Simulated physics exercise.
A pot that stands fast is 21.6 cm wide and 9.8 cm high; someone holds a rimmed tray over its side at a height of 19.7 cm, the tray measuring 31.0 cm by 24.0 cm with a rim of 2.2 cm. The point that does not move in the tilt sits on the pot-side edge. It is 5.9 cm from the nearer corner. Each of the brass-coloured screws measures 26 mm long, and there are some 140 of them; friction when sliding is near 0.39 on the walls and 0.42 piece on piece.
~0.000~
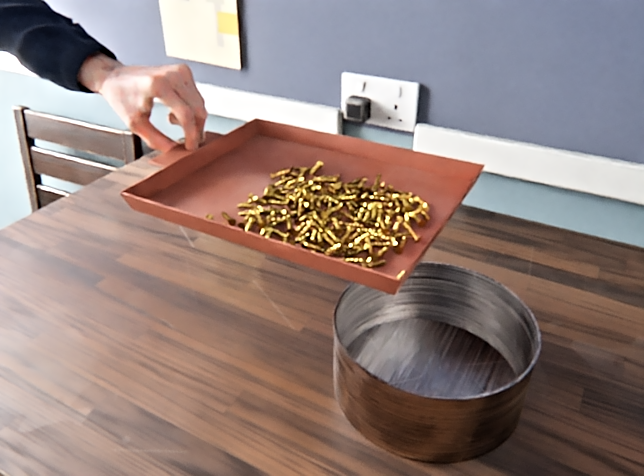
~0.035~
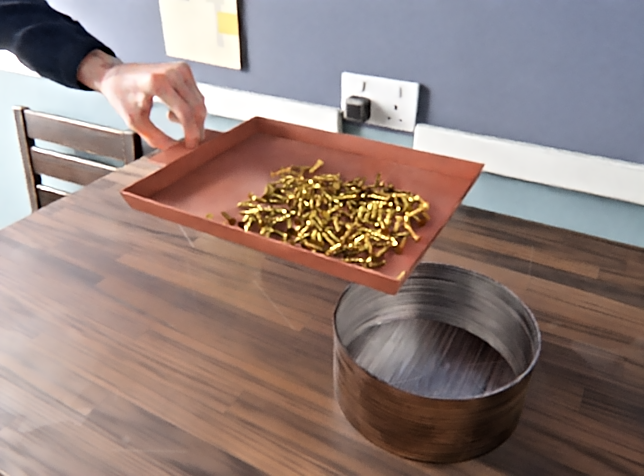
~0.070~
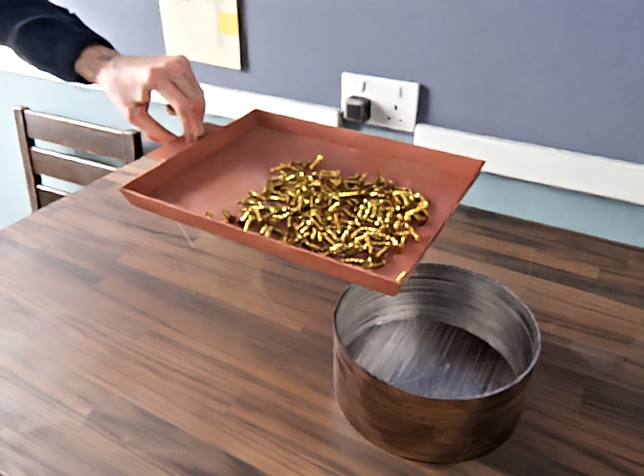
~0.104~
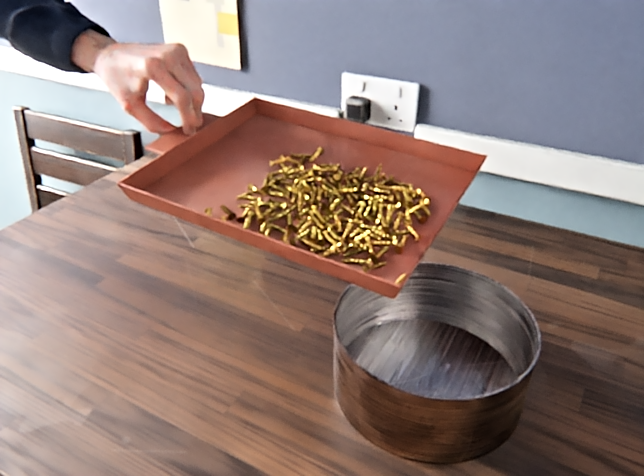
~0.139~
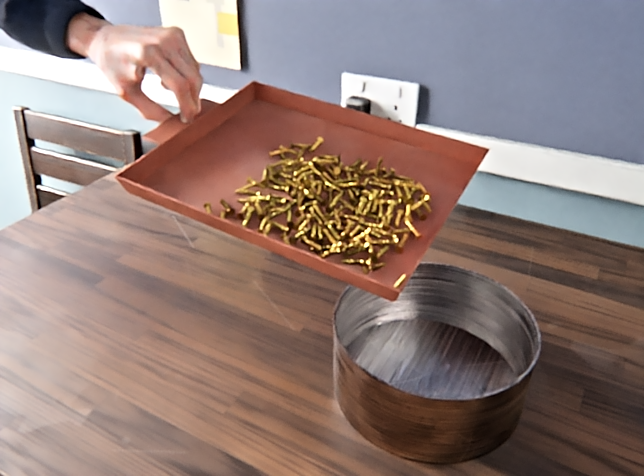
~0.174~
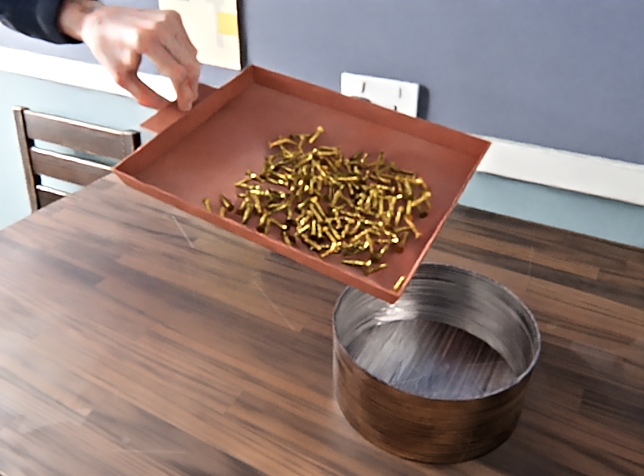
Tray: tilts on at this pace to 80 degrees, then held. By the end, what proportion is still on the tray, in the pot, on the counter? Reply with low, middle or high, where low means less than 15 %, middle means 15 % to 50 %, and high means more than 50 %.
My answer: Tray - low; pot - middle; counter - high.
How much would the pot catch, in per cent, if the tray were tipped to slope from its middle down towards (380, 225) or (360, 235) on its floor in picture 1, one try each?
Approximately 75 percent, then 40 percent.
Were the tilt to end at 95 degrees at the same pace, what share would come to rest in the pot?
In that case some 35 per cent.
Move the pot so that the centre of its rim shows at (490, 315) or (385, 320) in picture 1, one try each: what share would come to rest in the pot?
Close to 0 in a hundred, then close to 60 in a hundred.
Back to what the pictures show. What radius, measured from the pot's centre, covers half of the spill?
Roughly 18 cm from the centre.
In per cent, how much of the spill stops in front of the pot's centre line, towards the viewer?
Roughly 100 per cent.
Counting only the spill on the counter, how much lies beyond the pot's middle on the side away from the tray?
Around 70 per cent, give or take.
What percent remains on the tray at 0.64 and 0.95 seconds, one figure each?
Earlier moment 95, later moment 15.
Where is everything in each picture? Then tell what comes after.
Tray tilt 0 degrees, front corners at (129, 191) and (396, 274); middle of the pieces at (330, 210); pot at (434, 320), in the first frame.
Tray tilt 1 degrees, front corners at (128, 190) and (396, 275); middle of the pieces at (330, 209), in the second frame.
Tray tilt 2 degrees, front corners at (127, 187) and (396, 277); middle of the pieces at (330, 207), in the third frame.
Tray tilt 5 degrees, front corners at (126, 182) and (396, 280), lowest corner right front; middle of the pieces at (330, 203), in the fourth frame.
Tray tilt 9 degrees, front corners at (124, 175) and (396, 284), lowest corner right front; middle of the pieces at (330, 198), in the fifth frame.
Tray tilt 13 degrees, front corners at (121, 168) and (396, 288), lowest corner right front; middle of the pieces at (330, 193); pot at (434, 320). The tray's pace is about 120 degrees a second, in the sixth frame.
After 0.46 s, tilt 47 degrees; the tray holds 100 %, the pot 0 %.
After 0.64 s, tilt 68 degrees; the tray holds 95 %, the pot 0 %.
After 0.95 s, tilt 80 degrees; the tray holds 15 %, the pot 20 %.
By 2.1 s all is still; tray 0 %, pot 25 %, counter 75 %.
